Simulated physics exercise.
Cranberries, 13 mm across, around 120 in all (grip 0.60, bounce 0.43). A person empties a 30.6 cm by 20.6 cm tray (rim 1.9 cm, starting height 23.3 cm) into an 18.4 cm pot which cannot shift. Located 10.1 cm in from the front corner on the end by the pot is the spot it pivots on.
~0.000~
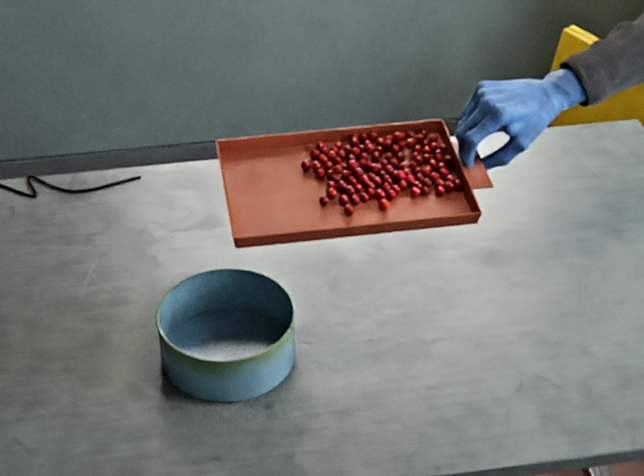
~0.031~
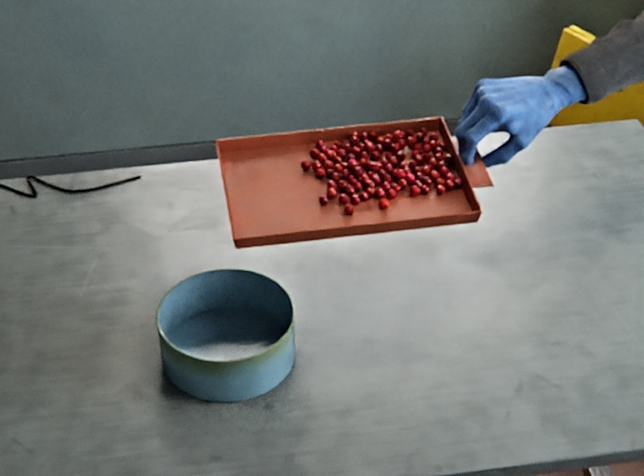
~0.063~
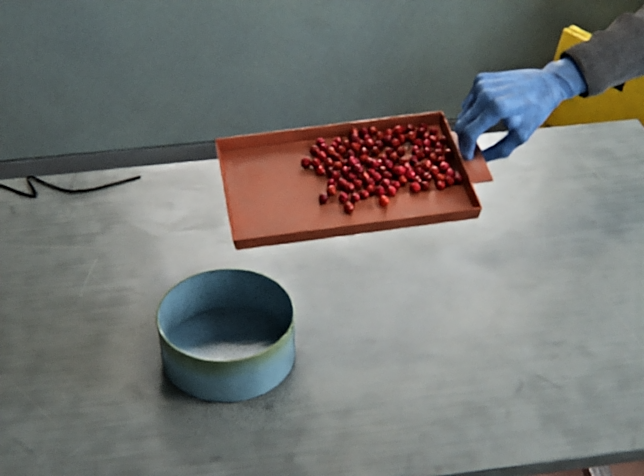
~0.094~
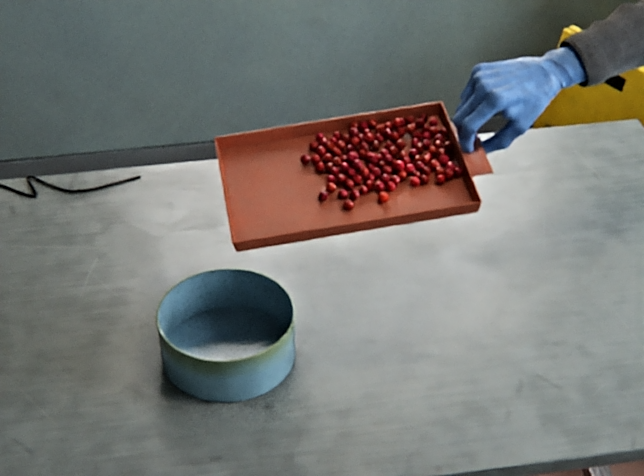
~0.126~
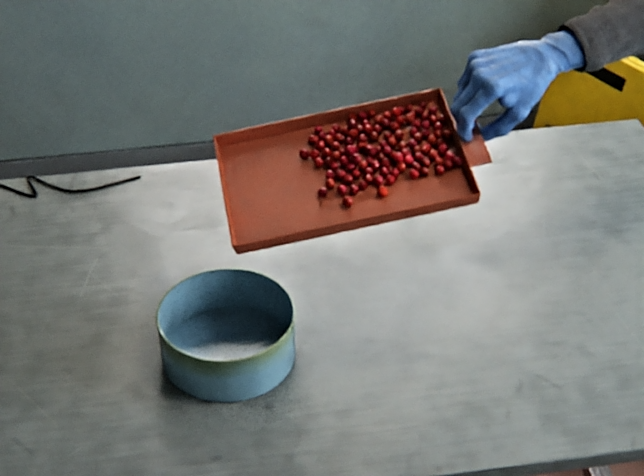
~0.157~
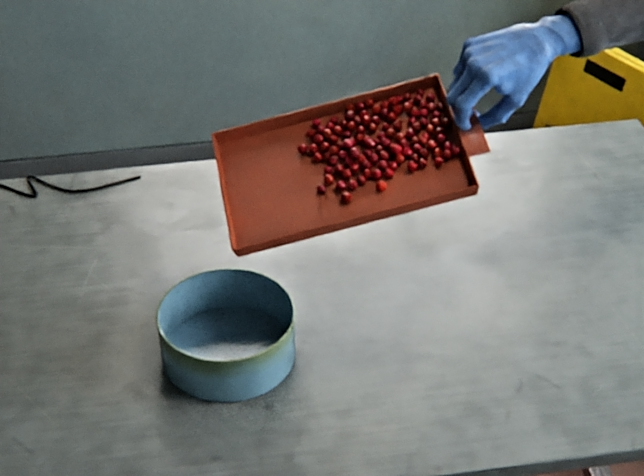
In this clip, a blue-gloved hand holds the right end of a reddish-brown tray of small red pieces above a gray table and steadily raises that end, tilting the tray slightly toward the blue round pot at lower left.
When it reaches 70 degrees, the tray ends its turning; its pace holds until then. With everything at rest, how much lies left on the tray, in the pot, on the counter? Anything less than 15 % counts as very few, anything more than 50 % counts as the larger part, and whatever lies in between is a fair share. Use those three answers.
Tray: A fair share. Pot: A fair share. Counter: A fair share.
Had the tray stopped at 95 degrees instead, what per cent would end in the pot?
Then about 65 per cent.
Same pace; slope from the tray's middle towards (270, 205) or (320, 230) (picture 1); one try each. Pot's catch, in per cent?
Near 25 and 25 percent, in that order.
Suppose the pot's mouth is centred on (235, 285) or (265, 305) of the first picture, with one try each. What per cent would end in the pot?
First try about 0 per cent, second try about 5 per cent.
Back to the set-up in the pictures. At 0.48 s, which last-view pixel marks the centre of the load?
The middle of the load should be at about (298, 168) by then.
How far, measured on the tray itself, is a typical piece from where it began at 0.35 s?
Displacement on the tray: Roughly 2 cm.
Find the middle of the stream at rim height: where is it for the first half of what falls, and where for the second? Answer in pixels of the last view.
Early: About (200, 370); late: About (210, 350).
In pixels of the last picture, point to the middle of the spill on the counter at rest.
Middle of the spill at rest: Roughly (135, 462).
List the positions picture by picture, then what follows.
Tray tilt 0 degrees, front corners at (236, 236) and (478, 211); middle of the pieces at (385, 165); pot at (226, 312), in the first picture.
Tray tilt 1 degrees, front corners at (236, 237) and (478, 210); middle of the pieces at (385, 164), in the second picture.
Tray tilt 3 degrees, front corners at (236, 238) and (478, 206); middle of the pieces at (385, 160), in the third picture.
Tray tilt 6 degrees, front corners at (235, 240) and (478, 200), lowest corner left front; middle of the pieces at (384, 154), in the fourth picture.
Tray tilt 10 degrees, front corners at (235, 243) and (477, 192), lowest corner left front; middle of the pieces at (383, 145), in the fifth picture.
Tray tilt 15 degrees, front corners at (235, 247) and (475, 184), lowest corner left front; middle of the pieces at (381, 137); pot at (226, 312). The tray's pace is about 150 degrees a second, in the sixth picture.
Then, at 0.35 s, tilt 44 degrees; the tray holds 100 %, the pot 0 %.
After 0.48 s, tilt 64 degrees; the tray holds 100 %, the pot 0 %.
After 0.73 s, tilt 70 degrees; the tray holds 30 %, the pot 15 %.
At rest (1.6 s), tray 25 %, pot 35 %, counter 40 %.
